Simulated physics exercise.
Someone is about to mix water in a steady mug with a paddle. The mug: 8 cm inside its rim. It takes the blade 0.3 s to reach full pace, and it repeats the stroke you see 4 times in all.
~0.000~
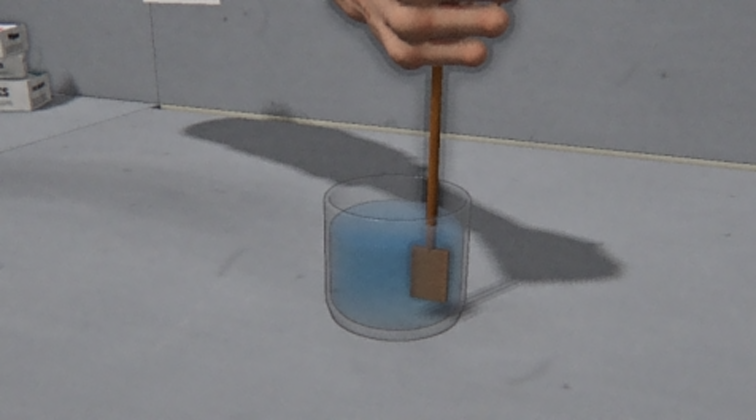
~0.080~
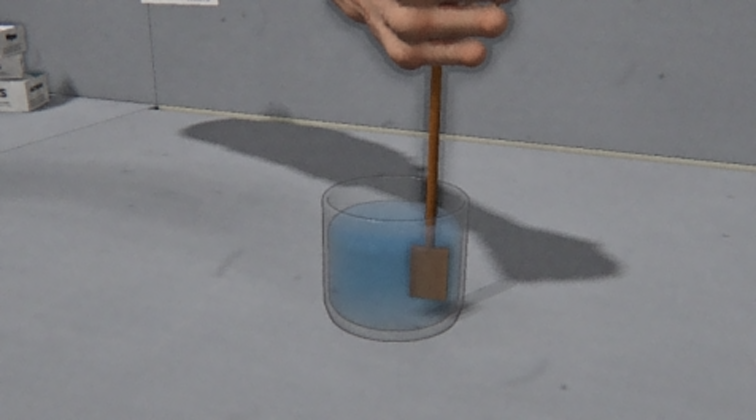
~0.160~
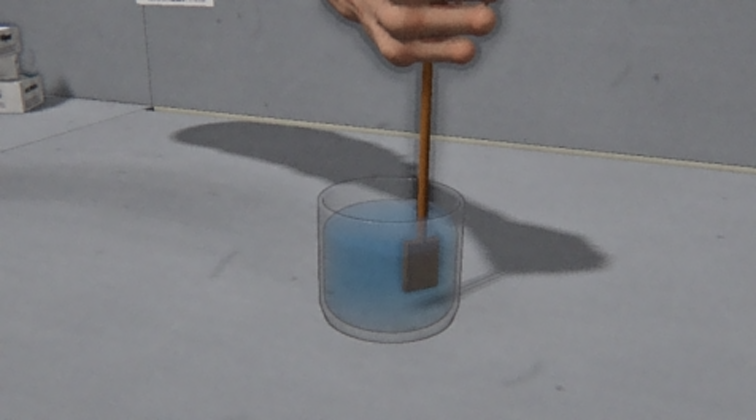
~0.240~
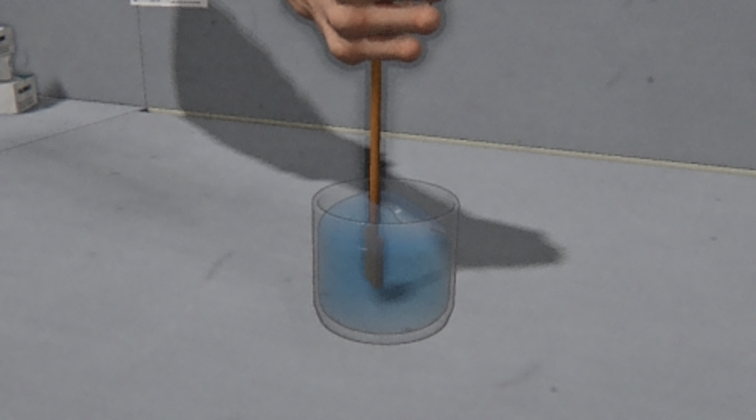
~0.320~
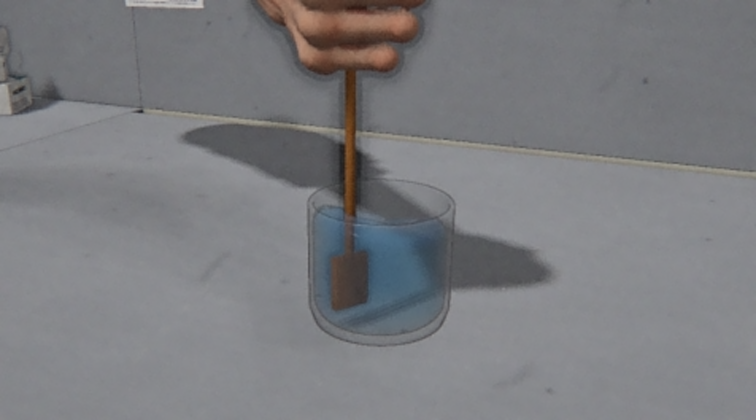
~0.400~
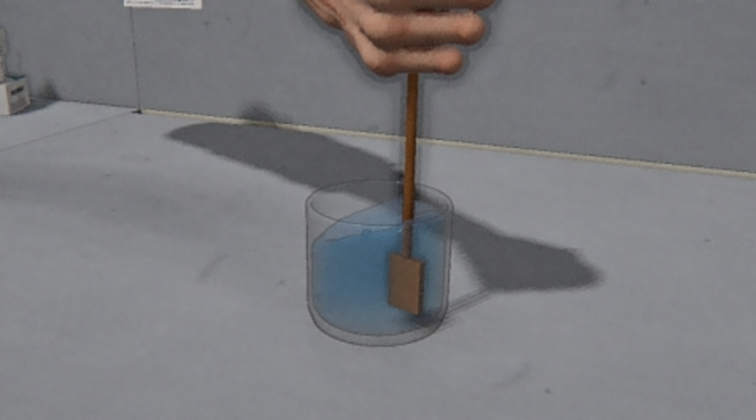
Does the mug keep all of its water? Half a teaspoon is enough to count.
No, pretty sure it overtops.
Then, 0.65 s in, 1 ml is over the rim.
Then, 0.89 s in, 7 ml is over the rim.
Then, 1.14 s in, 11 ml is over the rim.
Then, 1.39 s in, 13 ml is over the rim.
Finally, 13 ml is over the rim.
